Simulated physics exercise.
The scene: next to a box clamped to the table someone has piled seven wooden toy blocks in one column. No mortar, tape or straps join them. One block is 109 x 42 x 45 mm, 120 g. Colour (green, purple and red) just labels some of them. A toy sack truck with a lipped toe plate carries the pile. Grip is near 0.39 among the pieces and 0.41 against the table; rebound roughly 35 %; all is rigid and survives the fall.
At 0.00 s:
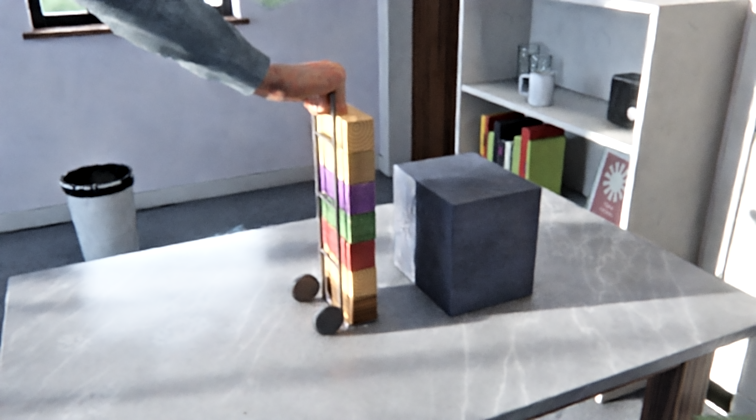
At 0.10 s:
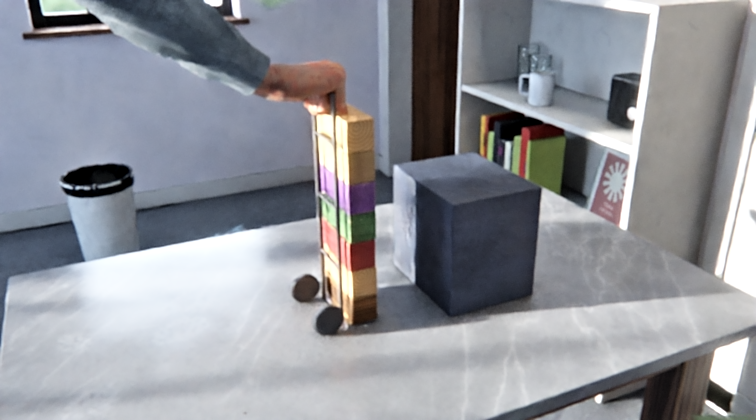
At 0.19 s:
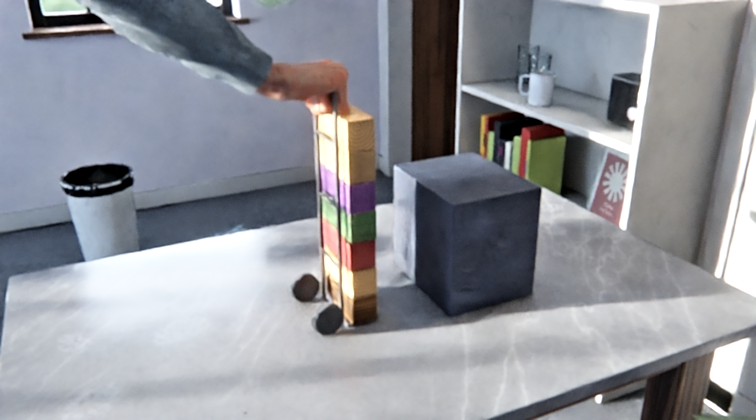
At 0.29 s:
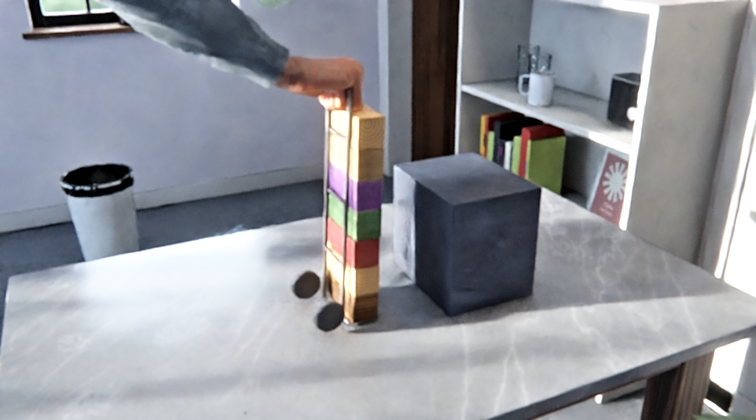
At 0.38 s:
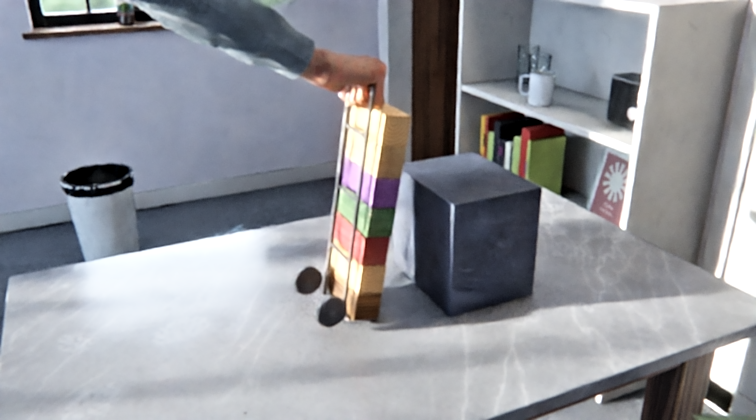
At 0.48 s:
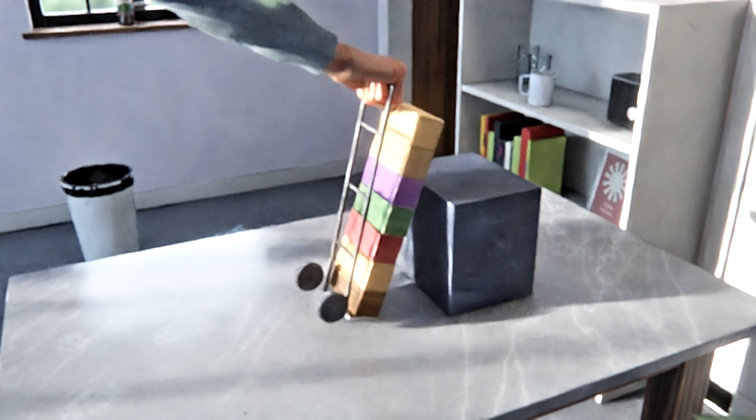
A hand holding a toy sack truck stacked with coloured blocks, staying still at first, then tilting it rightward beside a dark box.
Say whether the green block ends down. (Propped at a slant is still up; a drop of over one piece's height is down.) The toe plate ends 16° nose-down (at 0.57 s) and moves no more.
It holds its level.
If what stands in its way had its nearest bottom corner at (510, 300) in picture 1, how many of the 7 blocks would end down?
In that case 4.
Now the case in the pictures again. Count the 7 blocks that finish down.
It comes to 1.
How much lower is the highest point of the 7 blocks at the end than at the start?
Some 9 cm lower.
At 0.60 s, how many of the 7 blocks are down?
1 by then.
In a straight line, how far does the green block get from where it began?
Roughly 10 cm away.
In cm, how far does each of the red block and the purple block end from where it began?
Moved: Red 8, purple 10.
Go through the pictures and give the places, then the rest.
In the first picture (pixels give the middle of a visible side), truck frame (335, 146) 0° forward; green block (336, 217); red block (363, 257); purple block (362, 199); none has stirred.
Truck frame (335, 146) 0° forward; green block (336, 217), in the second picture.
Truck frame (336, 145) 0° forward; green block (336, 216), in the third picture.
Truck frame (349, 141) 4° forward; green block (341, 214) 3° from how it stood; purple block (370, 196) 3° from how it stood; steepest lean 3°, the block at (340, 294); movement in 7 of them, in the fourth picture.
Truck frame (366, 137) 9° forward; green block (354, 210) 10° from how it stood; purple block (386, 194) 10° from how it stood; movement in 7 of them, in the fifth picture.
Truck frame (382, 136) 14° forward; green block (371, 207) 20° from how it stood; purple block (408, 193) 20° from how it stood; red block (388, 250) 20° from how it stood; steepest lean 20°, the block at (398, 121); movement in 7 of them, in the sixth picture.
After 0.54 s, none of the 7 blocks down, 7 disturbed; green block 29° from how it stood; purple block 29° from how it stood, 14 mm lower.
After 0.60 s, 1 of the 7 blocks down; green block 33° from how it stood, 16 mm lower; purple block 34° from how it stood.
After 0.94 s, 1 of the 7 blocks down; green block 33° from how it stood, 17 mm lower; red block 33° from how it stood.
In the end (1.6 s), 1 of the 7 blocks down; green block 33° from how it stood, 17 mm lower; red block 33° from how it stood; purple block 28° from how it stood, 14 mm lower. From the last view, middles, green block near (405, 213), red block near (390, 238).
